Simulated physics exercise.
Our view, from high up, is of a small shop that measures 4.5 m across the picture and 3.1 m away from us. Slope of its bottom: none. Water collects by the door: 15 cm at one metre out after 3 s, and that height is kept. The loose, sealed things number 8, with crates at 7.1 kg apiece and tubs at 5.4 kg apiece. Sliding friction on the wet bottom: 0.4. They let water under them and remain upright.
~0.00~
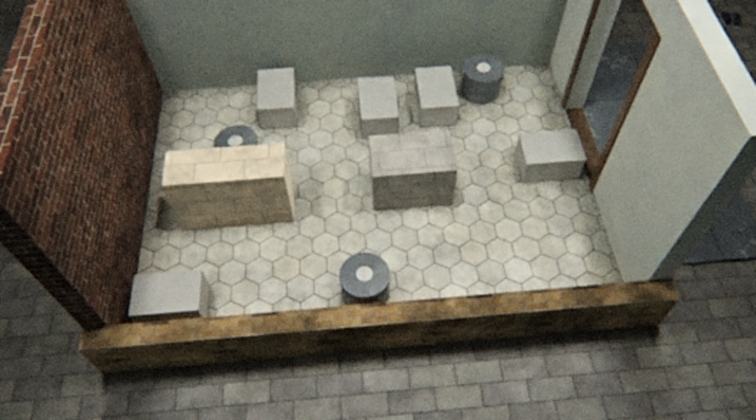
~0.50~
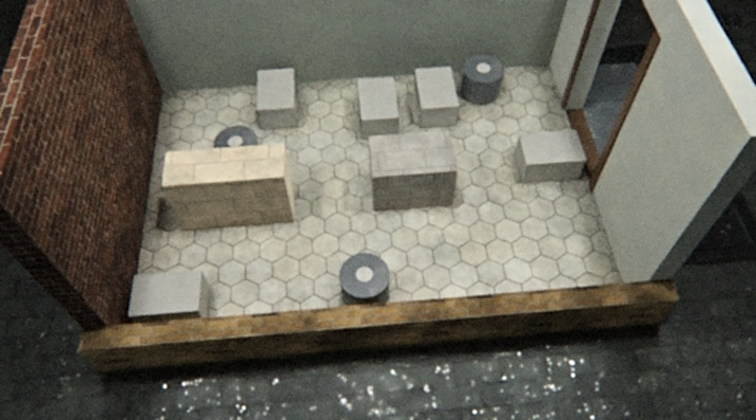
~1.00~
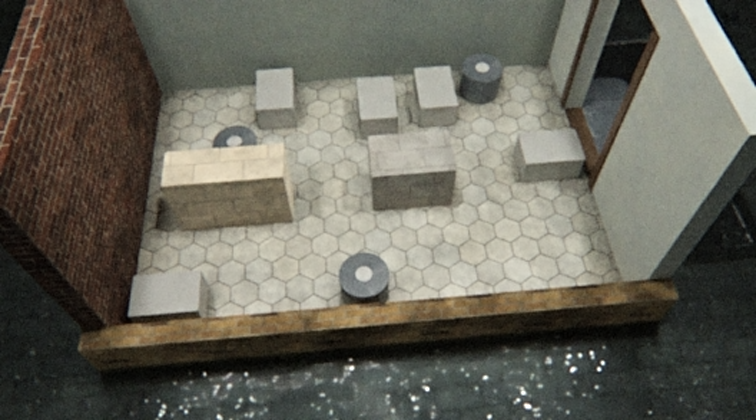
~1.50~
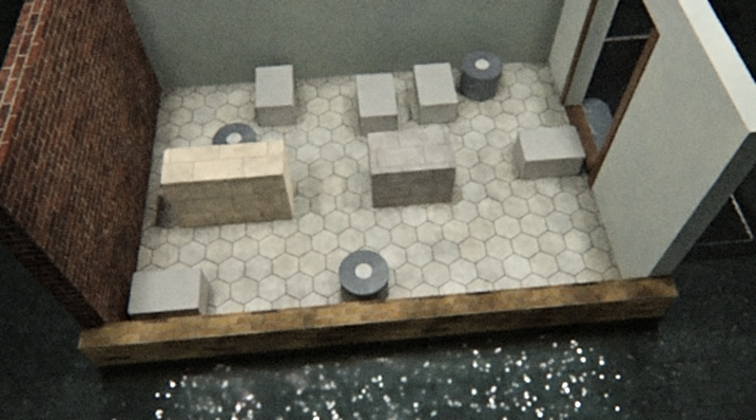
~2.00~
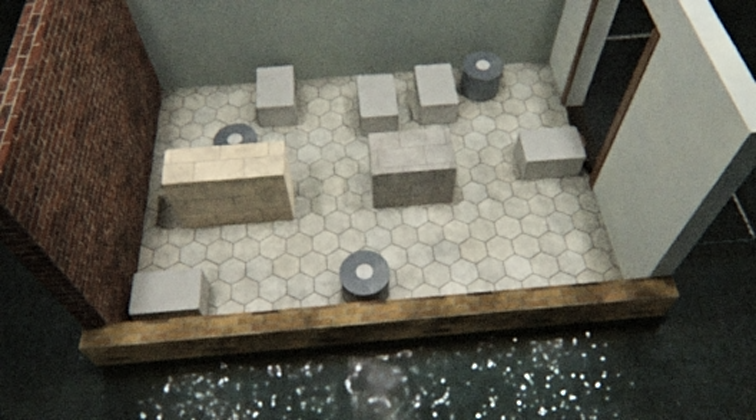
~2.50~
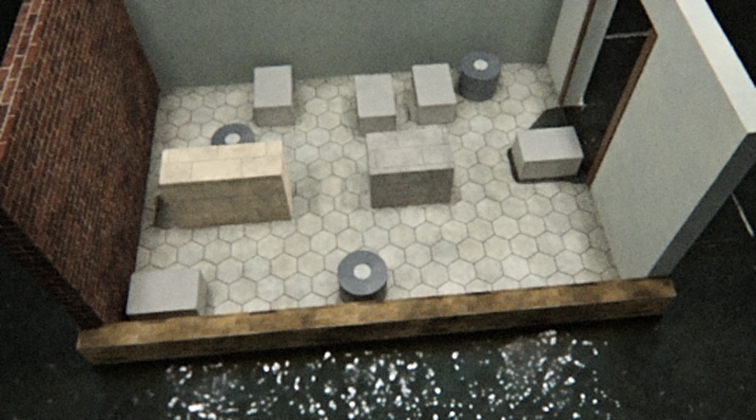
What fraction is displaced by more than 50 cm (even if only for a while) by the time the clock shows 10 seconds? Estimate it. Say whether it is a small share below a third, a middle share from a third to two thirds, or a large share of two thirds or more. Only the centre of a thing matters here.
A large share, two thirds or more.
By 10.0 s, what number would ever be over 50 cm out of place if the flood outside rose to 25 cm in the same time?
Then it comes to 7.
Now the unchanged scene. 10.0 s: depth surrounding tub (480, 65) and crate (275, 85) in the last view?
Close to 7 and 9 centimetres.
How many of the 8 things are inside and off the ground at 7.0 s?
Then: 4.
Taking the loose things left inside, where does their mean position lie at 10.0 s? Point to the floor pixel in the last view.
The centre sits near (229, 185).
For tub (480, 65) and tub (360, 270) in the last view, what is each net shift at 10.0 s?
200 cm and 100 cm respectively.
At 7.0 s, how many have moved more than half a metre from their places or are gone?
The number comes to 6.
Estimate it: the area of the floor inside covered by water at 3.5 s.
Some 2.5 m2.
After 3.5 s 0 of 8 are over 50 cm from their spots; 0 afloat.
After 4.5 s 1 of 8 are over 50 cm from their spots; 1 afloat.
After 7.0 s 6 of 8 are over 50 cm from their spots; 4 afloat.
After 10.0 s 7 of 8 are over 50 cm from their spots, and 7 have been at some point; 7 afloat.
